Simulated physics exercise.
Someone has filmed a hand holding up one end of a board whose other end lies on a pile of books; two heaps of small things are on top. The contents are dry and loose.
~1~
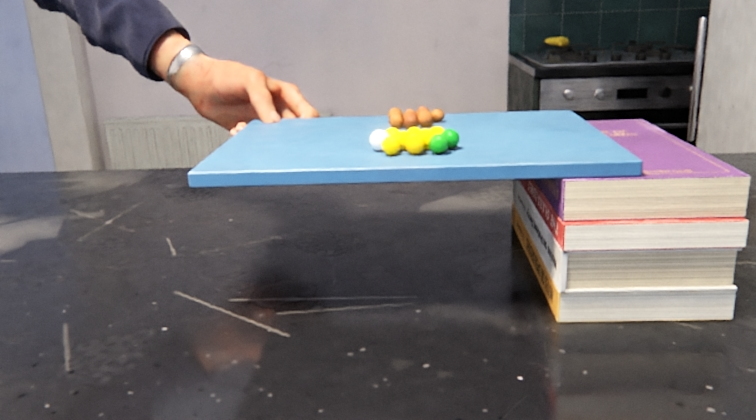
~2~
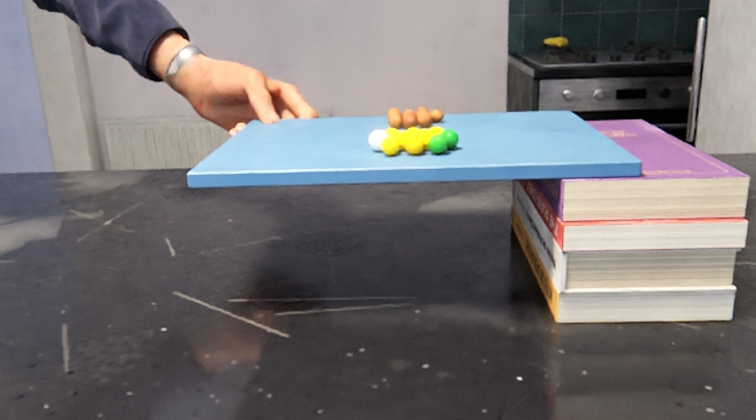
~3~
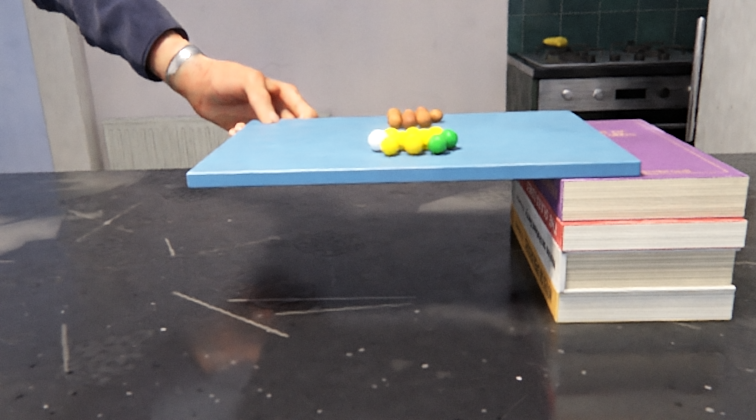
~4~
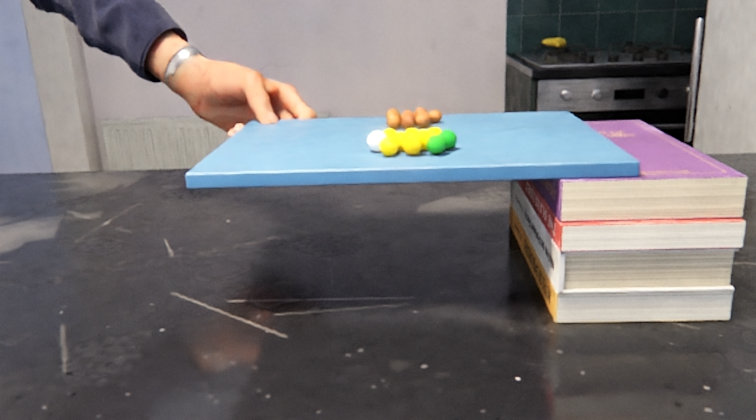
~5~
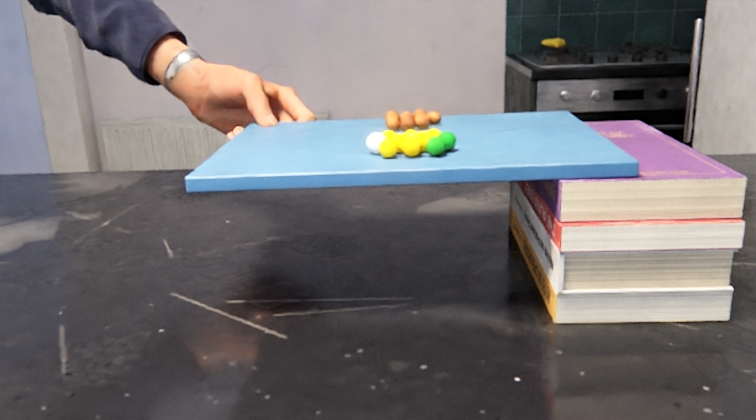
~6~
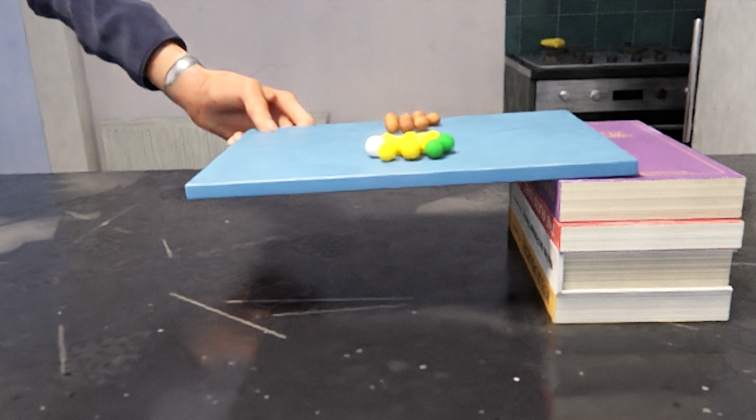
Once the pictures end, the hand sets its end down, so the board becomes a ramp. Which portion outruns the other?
The front portion goes farther.
Then, 0.44 s later than the last frame, board sloping at 11°; front portion every one still on the board; back portion every one still on the board.
Then, 0.91 s later than the last frame, board sloping at 22°; front portion mostly less than half a board's length out; back portion every one still on the board.
Then, 1.47 s later than the last frame, board resting at 24°; front portion mostly one to two board lengths out; back portion mostly up to a board's length out.
When it is over, board resting at 24°; front portion mostly more than two board lengths out, roughly a third gone off the counter; back portion mostly up to a board's length out; the front portion has gone farther.
